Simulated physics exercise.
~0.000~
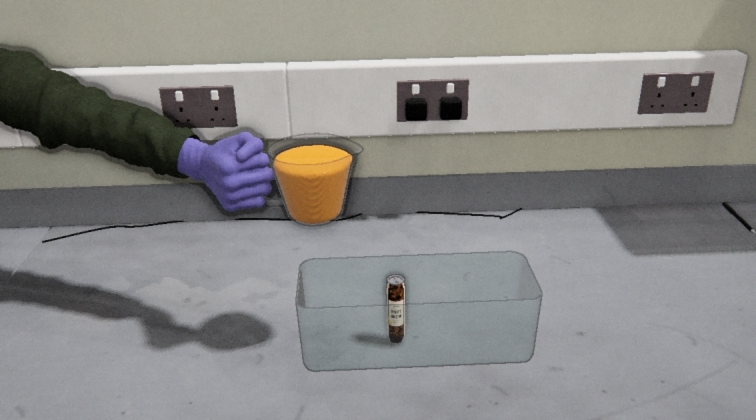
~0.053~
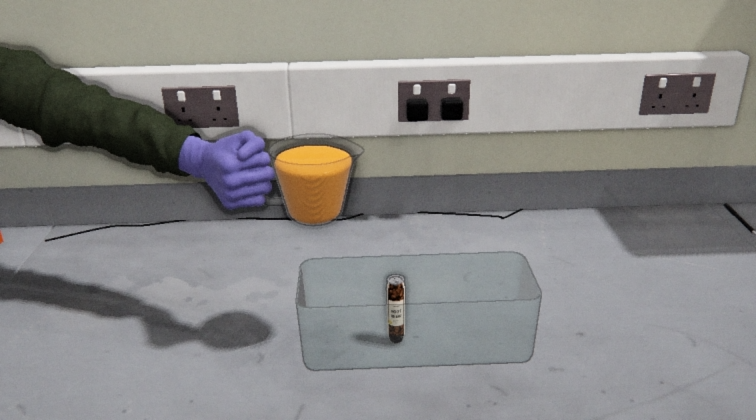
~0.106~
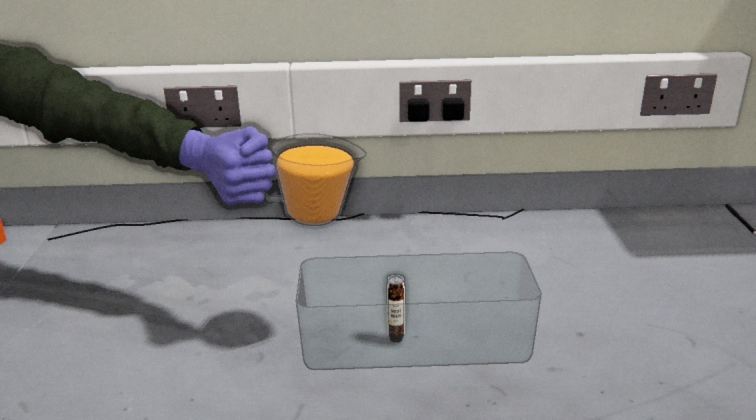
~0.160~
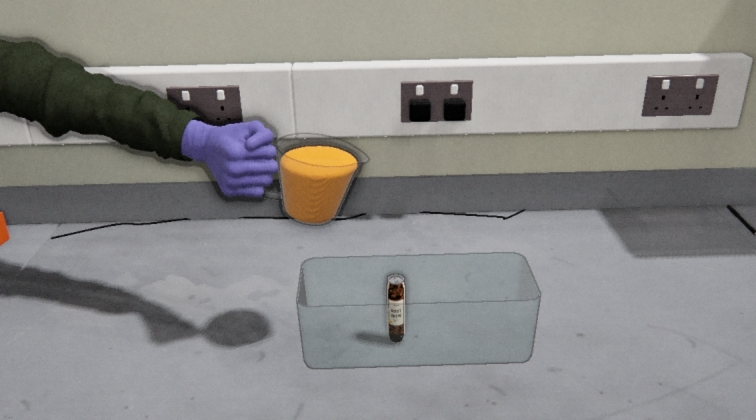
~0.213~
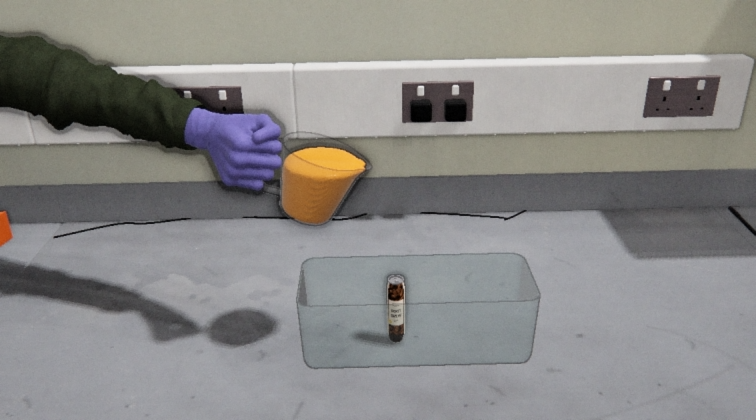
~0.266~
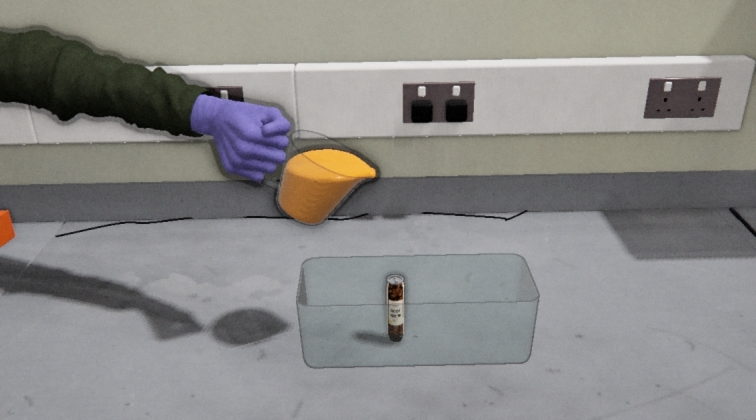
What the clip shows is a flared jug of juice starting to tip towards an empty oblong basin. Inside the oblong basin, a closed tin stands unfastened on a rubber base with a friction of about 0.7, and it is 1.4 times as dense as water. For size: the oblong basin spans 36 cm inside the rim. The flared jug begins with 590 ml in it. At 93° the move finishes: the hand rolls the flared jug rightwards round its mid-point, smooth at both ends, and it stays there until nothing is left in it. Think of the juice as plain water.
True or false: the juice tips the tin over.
False.
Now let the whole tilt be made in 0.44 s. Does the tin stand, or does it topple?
Holds steady.
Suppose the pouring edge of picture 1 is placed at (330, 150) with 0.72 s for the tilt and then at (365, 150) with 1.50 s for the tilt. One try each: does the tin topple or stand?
Trial 1 - tin tips; trial 2 - tin stays standing.
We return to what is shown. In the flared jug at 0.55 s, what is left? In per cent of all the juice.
Still held: Roughly 50 % of the total.
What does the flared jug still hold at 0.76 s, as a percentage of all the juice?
12 %.
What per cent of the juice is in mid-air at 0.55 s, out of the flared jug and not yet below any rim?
At that moment, about 32 percent.
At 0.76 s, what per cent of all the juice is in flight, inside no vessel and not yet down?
Close to 18 in every hundred parts.
Then, 0.55 s in, the tilt is 81° and 51 per cent is still to pour; the tin stands where it began.
Then, 0.76 s in, the tilt is 93° and 11 per cent is still to pour; the tin stands where it began.
Then, 0.98 s in, the tilt is 93° and 1 per cent is still to pour; the tin stands where it began.
Then, 1.22 s in, the tilt is 93° and 0 per cent is still to pour; the tin stands where it began.
Finally, the tin stands where it began.
